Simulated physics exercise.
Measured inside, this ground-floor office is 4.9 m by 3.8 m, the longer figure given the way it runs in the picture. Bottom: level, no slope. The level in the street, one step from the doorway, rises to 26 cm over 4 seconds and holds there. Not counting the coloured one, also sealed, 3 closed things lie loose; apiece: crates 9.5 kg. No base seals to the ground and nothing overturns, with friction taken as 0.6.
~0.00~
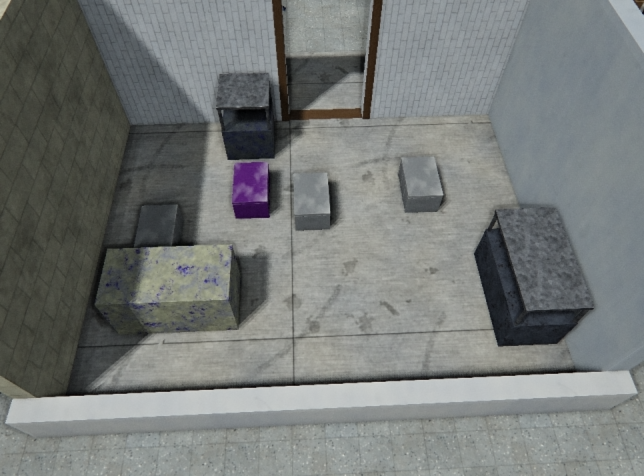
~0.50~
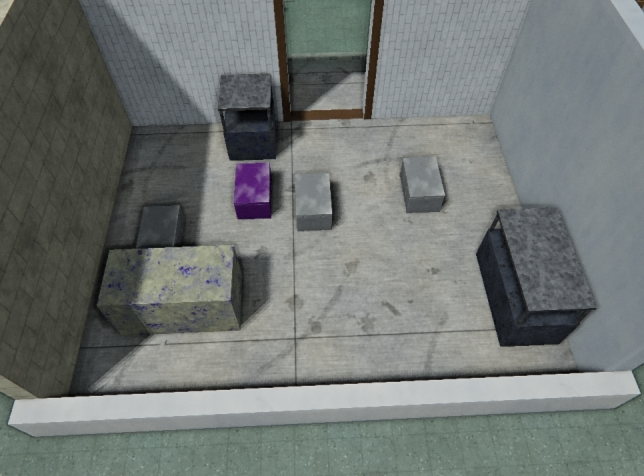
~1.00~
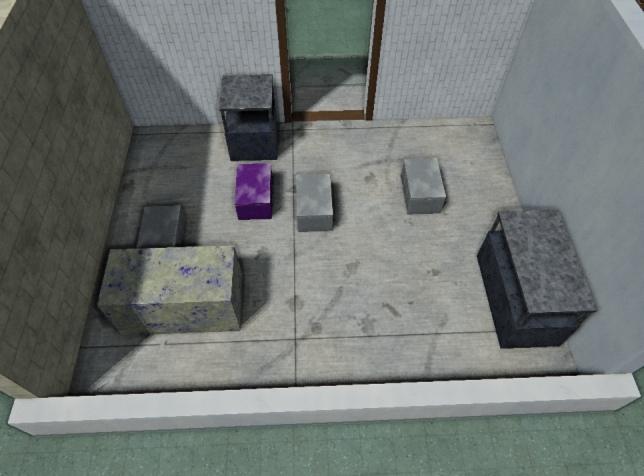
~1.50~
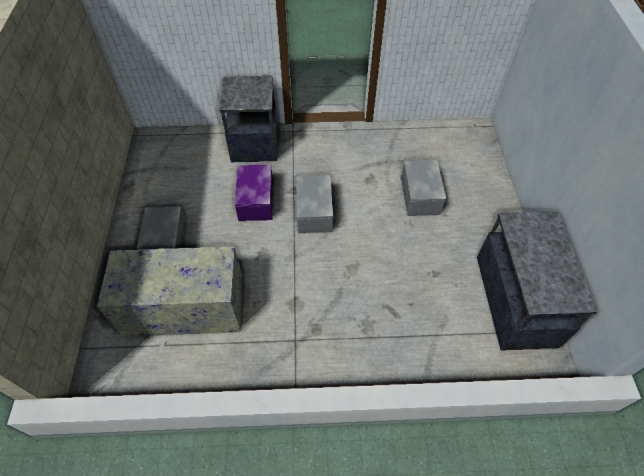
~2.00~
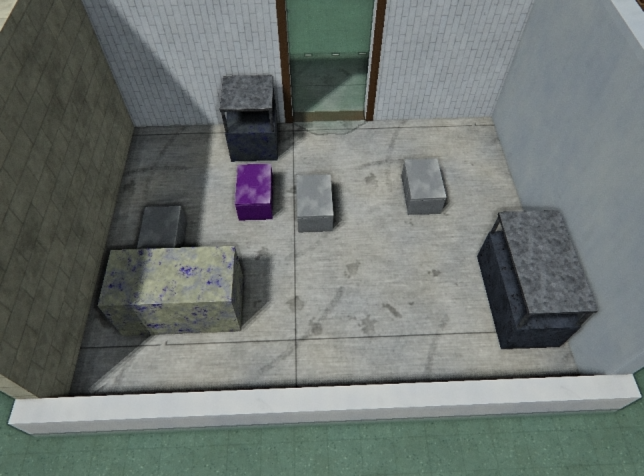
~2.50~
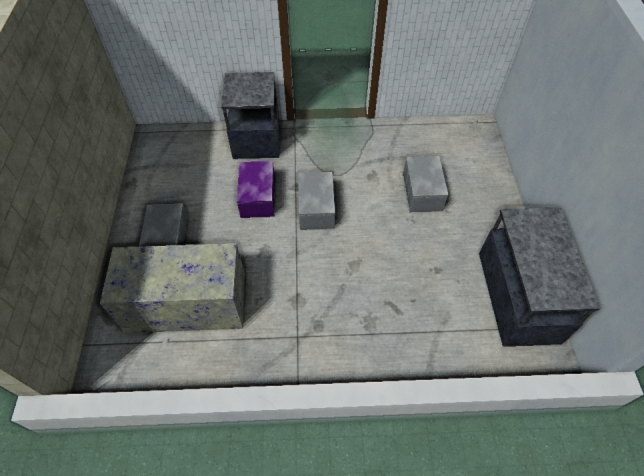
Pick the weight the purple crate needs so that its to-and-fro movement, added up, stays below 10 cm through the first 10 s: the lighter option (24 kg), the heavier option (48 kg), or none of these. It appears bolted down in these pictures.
Pick: The lighter option.
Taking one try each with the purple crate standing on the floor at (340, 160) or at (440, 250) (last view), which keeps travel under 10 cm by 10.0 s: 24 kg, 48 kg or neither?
Well, at the first spot you need the heavier weight, and at the second you need the heavier weight.
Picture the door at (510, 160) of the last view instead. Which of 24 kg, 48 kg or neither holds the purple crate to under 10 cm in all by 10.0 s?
Note: Only the heavier mass keeps it.
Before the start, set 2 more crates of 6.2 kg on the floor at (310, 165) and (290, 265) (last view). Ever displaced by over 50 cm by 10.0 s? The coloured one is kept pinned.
Result, in order - exceeds it; exceeds it.
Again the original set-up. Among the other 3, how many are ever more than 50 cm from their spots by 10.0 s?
It adds up to 2.
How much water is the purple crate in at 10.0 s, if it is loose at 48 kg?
Close to 5 cm deep.
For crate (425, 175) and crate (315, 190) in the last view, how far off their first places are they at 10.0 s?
One is off by 80 cm, the other by 140 cm, in the order asked.
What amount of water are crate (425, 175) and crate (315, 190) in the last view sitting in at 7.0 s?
First about 5 cm, second about 13 cm.
After 3.5 s the purple crate would be 0 cm from its start with 24 kg and 0 cm from its start with 48 kg; 3 cm of water round it then.
After 4.5 s the purple crate would be 0 cm from its start with 24 kg and 0 cm from its start with 48 kg; 4 cm of water round it then.
After 7.0 s the purple crate would be 0 cm from its start with 24 kg and 0 cm from its start with 48 kg; 4 cm of water round it then.
After 10.0 s the purple crate would be 0 cm from its start with 24 kg and 0 cm from its start with 48 kg; 5 cm of water round it then.
